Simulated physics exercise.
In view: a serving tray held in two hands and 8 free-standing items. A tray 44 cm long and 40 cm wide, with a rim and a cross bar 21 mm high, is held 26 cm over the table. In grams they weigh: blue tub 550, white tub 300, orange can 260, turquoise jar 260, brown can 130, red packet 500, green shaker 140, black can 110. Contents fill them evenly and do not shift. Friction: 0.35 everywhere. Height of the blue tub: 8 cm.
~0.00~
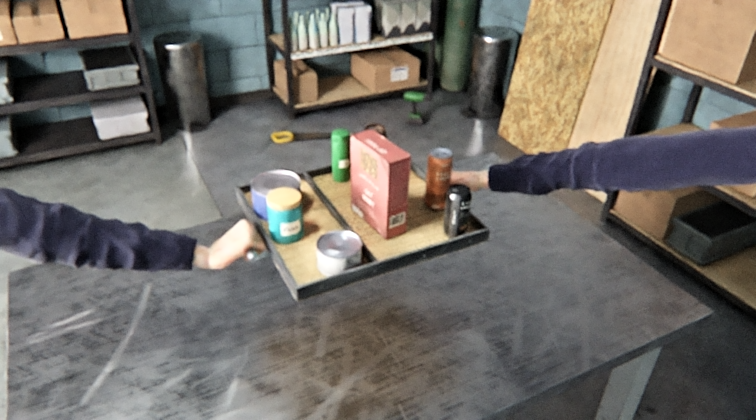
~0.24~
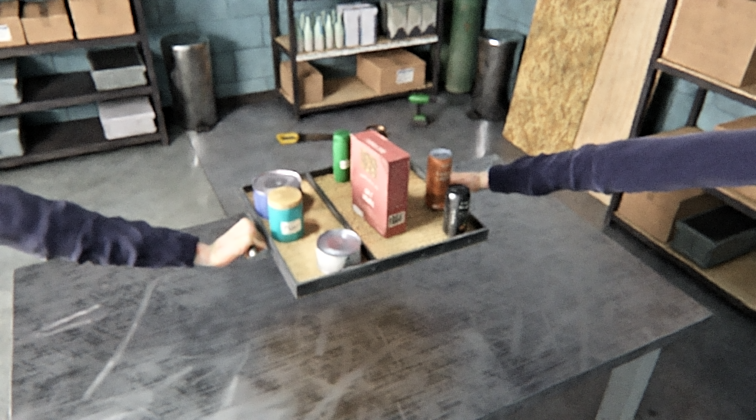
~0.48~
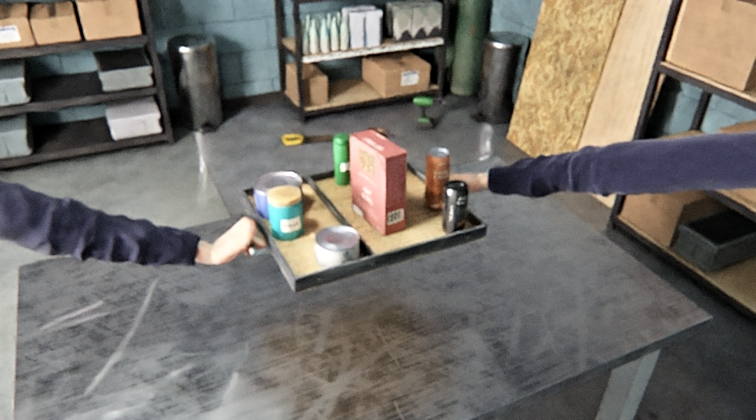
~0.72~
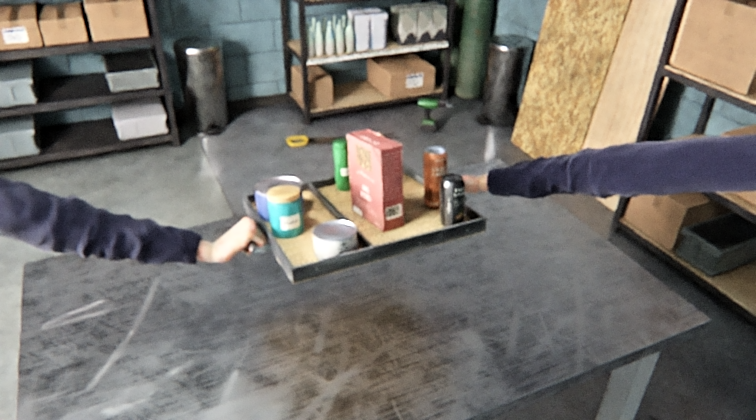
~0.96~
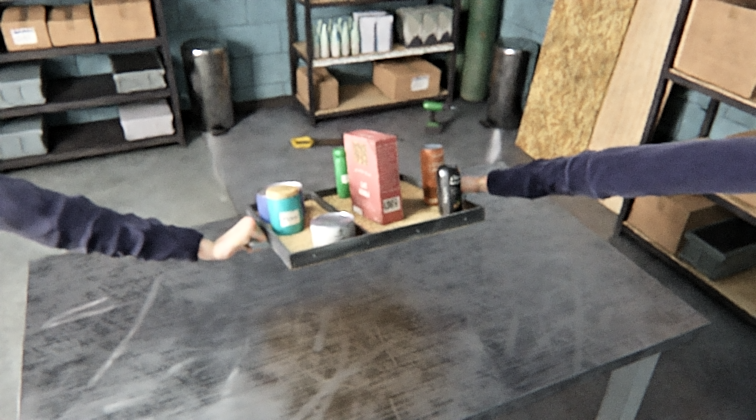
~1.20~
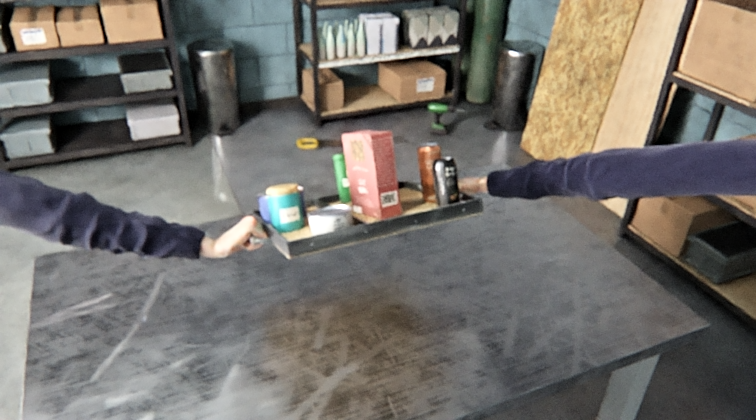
In the video, two hands hold a divided serving tray carrying a red packet, cans, tubs and other containers above a dark table, first keeping it level, then gradually tilting its far edge downward while the items remain standing.
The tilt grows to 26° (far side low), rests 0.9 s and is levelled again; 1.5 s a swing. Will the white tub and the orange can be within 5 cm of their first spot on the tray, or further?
The white tub leaves its spot and the orange can leaves its spot.
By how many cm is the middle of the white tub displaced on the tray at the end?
Some 21 cm.
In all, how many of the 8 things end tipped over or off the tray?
5 of them.
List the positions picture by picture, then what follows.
Tray level; white tub (339, 254); orange can (439, 180), in the first frame.
Tray level; red packet (379, 184), in the second frame.
Tray tilted 3°, far edge down; green shaker (343, 160); black can (455, 209), in the third frame.
Tray tilted 9°, far edge down; turquoise jar (286, 212), in the fourth frame.
Tray tilted 17°, far edge down; red packet (373, 176), in the fifth frame.
Tray tilted 22°, far edge down; white tub (332, 223); orange can (431, 173), in the sixth frame.
After 1.60 s, tray tilted 26°, far edge down; green shaker now off the tray; orange can moved 10 cm near (414, 171); white tub moved 10 cm near (319, 214).
After 2.10 s, tray tilted 26°, far edge down; orange can, brown can and black can now off the tray; white tub moved 21 cm near (310, 209); red packet 39° off its base.
After 2.70 s, tray tilted 25°, far edge down; red packet now off the tray; white tub moved 21 cm near (310, 209); turquoise jar moved 6 cm.
After 3.30 s, tray tilted 11°, far edge down; white tub moved 21 cm near (310, 204); turquoise jar moved 6 cm; blue tub moved 5 cm.
In the end (4.5 s), off the tray, orange can, brown can, red packet, green shaker and black can; not toppled but over 5 cm from the start, white tub and turquoise jar; the last one under 5 cm from the start. In the last view, white tub near (311, 200), orange can near (412, 184).
